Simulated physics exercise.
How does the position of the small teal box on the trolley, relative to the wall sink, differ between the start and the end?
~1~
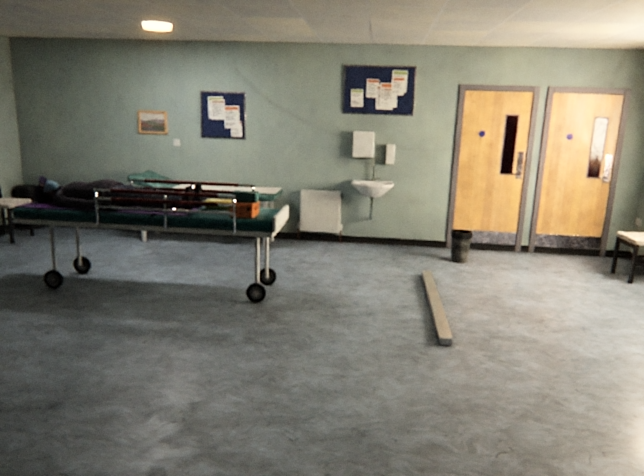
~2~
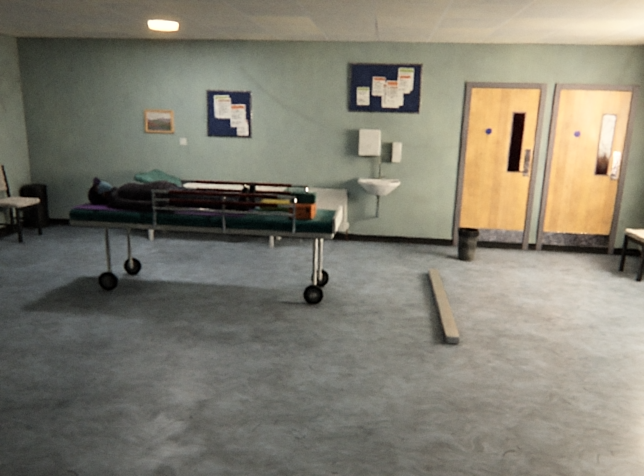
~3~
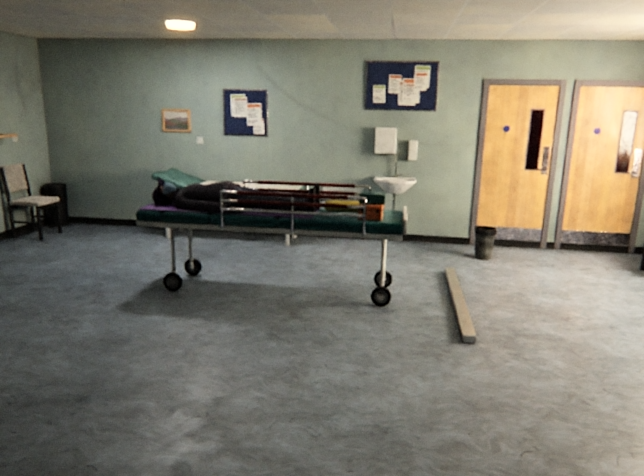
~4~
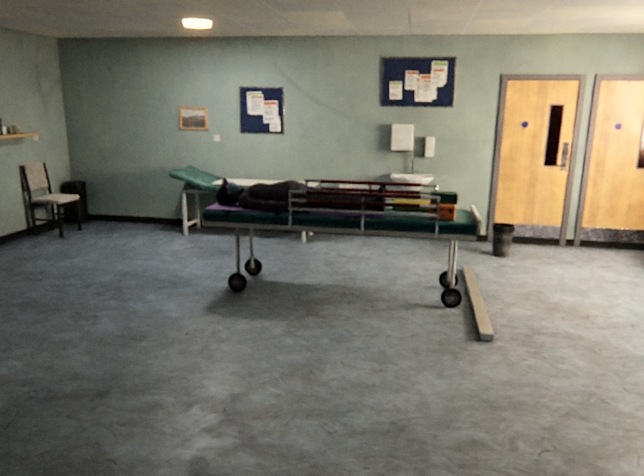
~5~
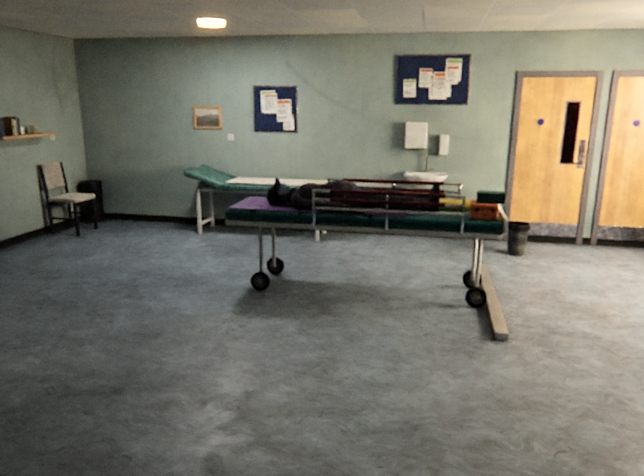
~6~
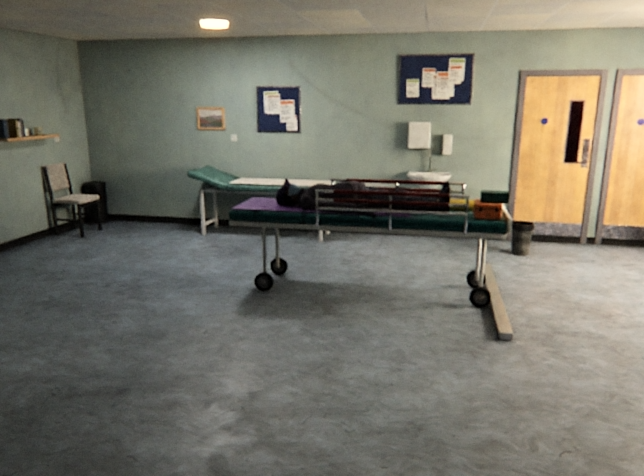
At the start the teal box is to the left of the sink, and at the end it is to the right of it, near the bin and the doors, still on the trolley.
At the start, a dark figure lies on a green-topped trolley at the left of a clinic-like room, with small items near its feet. The trolley rolls feet first to the right, with nobody seen pushing it, as the view pans slightly left. It passes in front of the sink and reaches the long sill on the floor, where it stops short without tipping. The limp body slides a little towards the foot end, baring purple sheet behind its head. It comes to rest short of the end, with the orange case and other small items still aboard.
